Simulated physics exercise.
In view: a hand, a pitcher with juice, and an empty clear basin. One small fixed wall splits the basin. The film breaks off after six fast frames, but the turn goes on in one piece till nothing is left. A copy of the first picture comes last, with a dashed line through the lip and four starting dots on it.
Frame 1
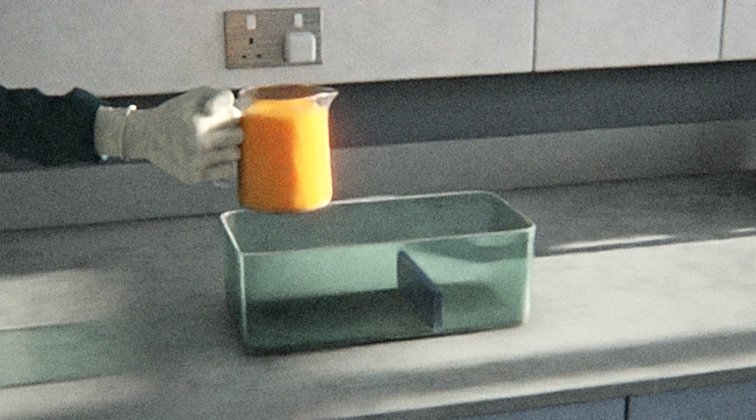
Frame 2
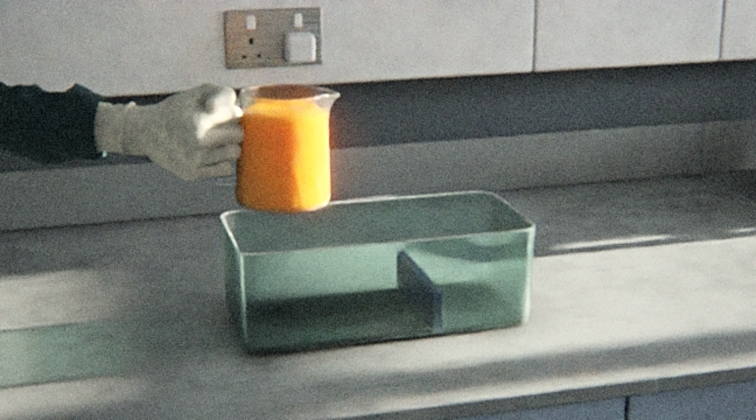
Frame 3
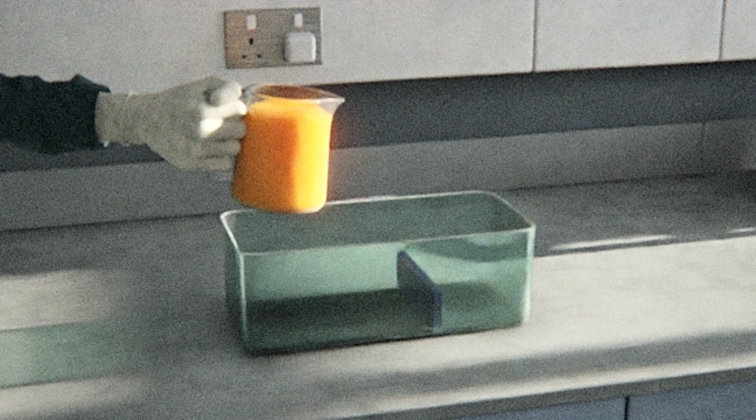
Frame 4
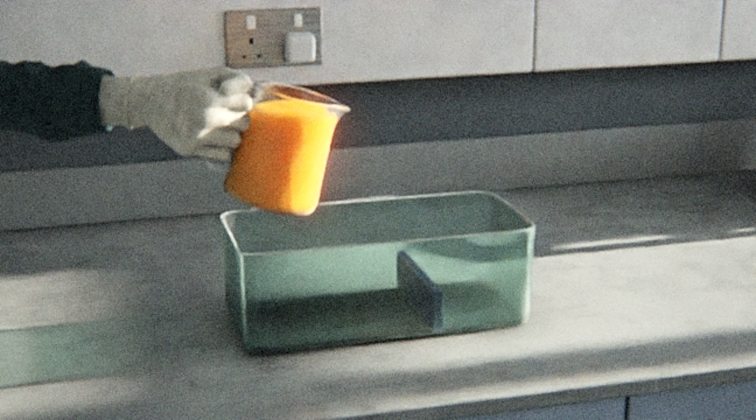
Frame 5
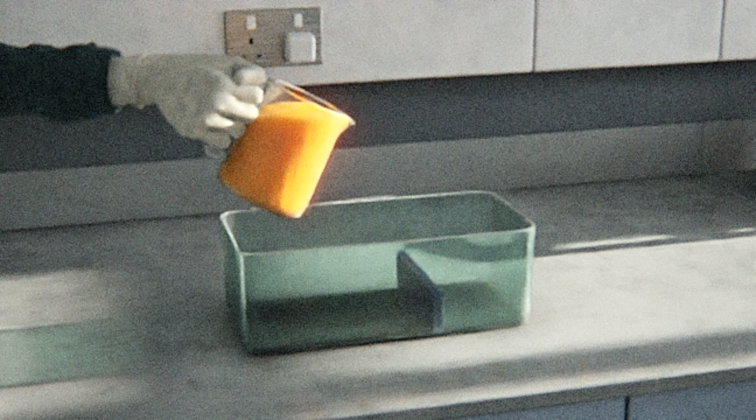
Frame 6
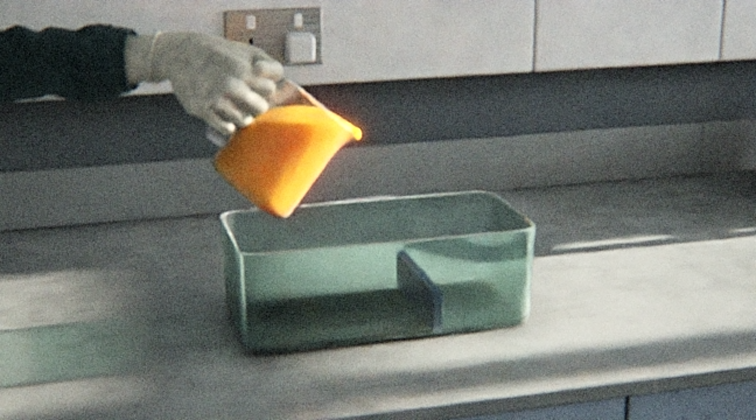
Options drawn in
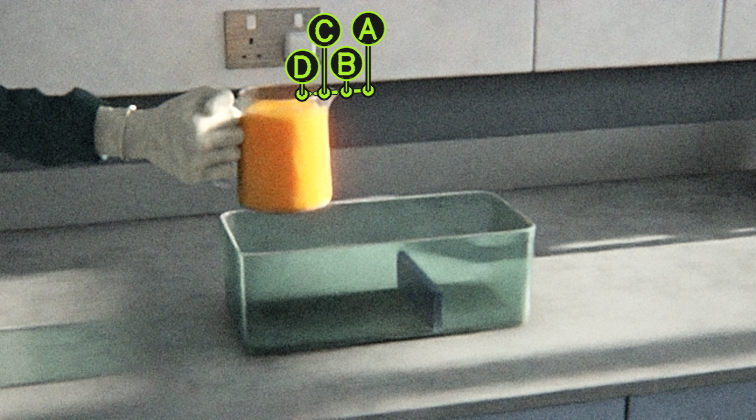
On a grey counter below a wall socket, a gloved hand holds a clear pitcher of orange juice above an empty clear basin with a low divider, then gradually tilts it to the right until juice reaches the lip.
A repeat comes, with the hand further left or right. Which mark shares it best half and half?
The answer is place A.
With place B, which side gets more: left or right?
More ends on the left.
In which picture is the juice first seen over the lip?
In picture 6.
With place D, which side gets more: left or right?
The left side.
On the marked copy, A at (368, 90); B at (346, 91); C at (324, 92); D at (302, 94).
For place A, about 48 % ends left of the wall and 51 % right of it.
For place B, about 88 % ends left of the wall and 10 % right of it.
For place C, about 92 % ends left of the wall and 5 % right of it; 3 % is lost outside.
For place D, about 91 % ends left of the wall and 7 % right of it; 3 % is lost outside.
